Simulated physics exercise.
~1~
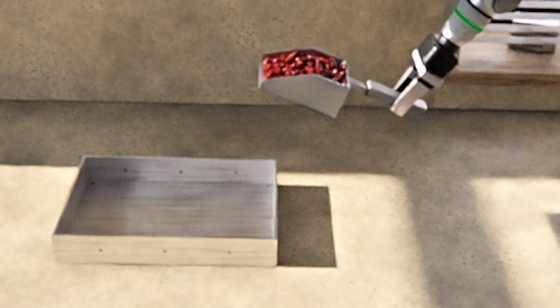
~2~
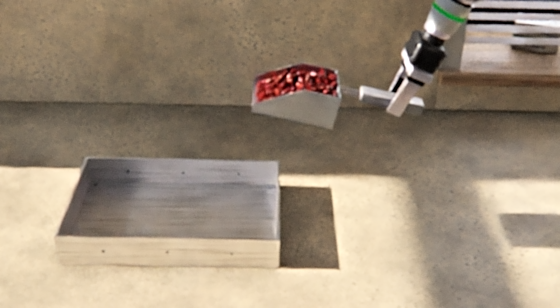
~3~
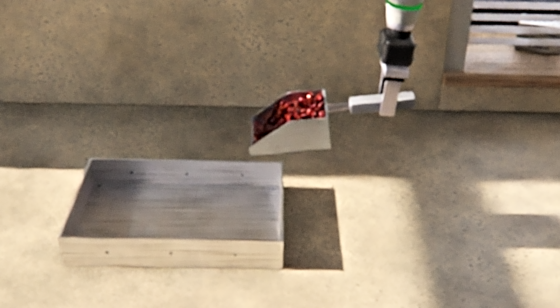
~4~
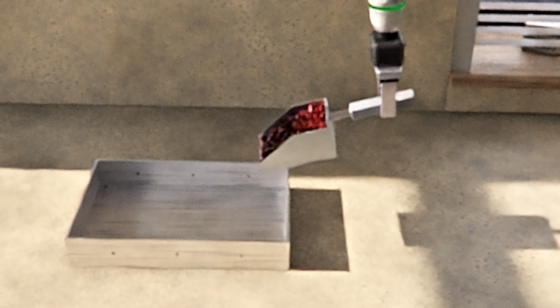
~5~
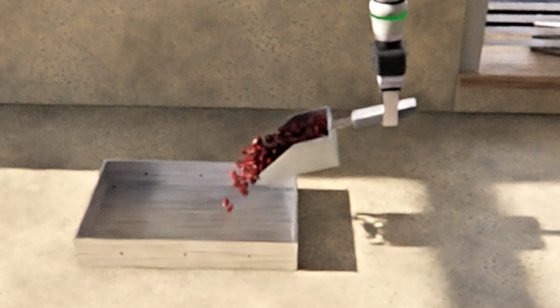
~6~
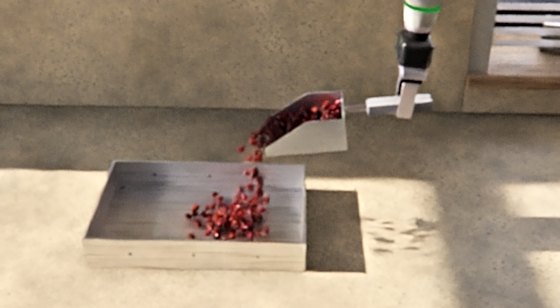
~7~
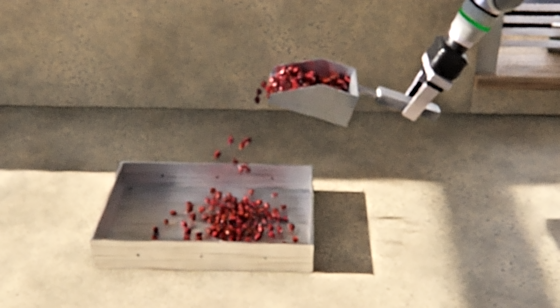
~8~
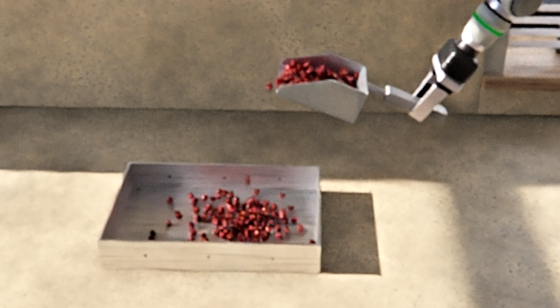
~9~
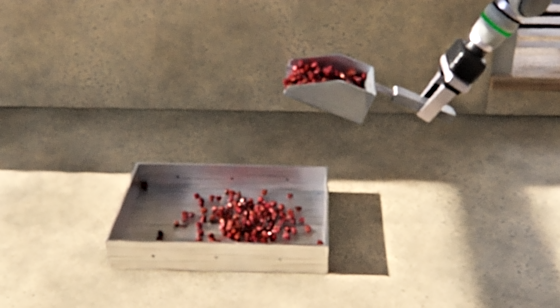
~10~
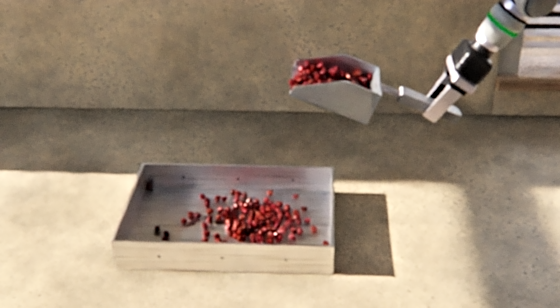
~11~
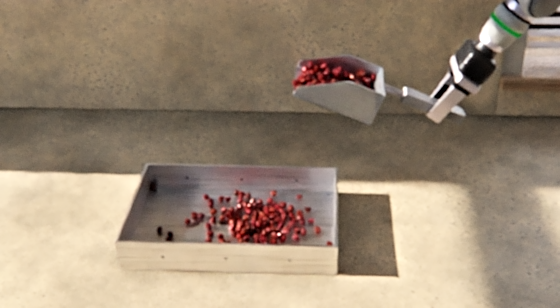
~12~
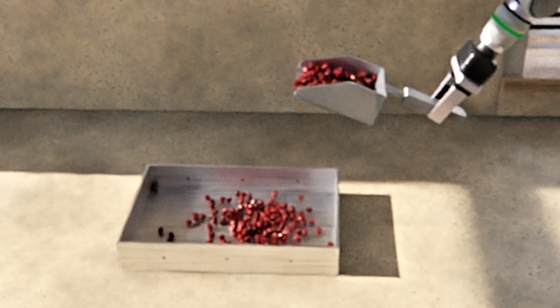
A robot arm lowered a scoop of dark red beans toward a shallow tray and tipped it, spilling some into the tray, then lifted and tilted it back, and held still with many beans in the scoop and others scattered across the tray.
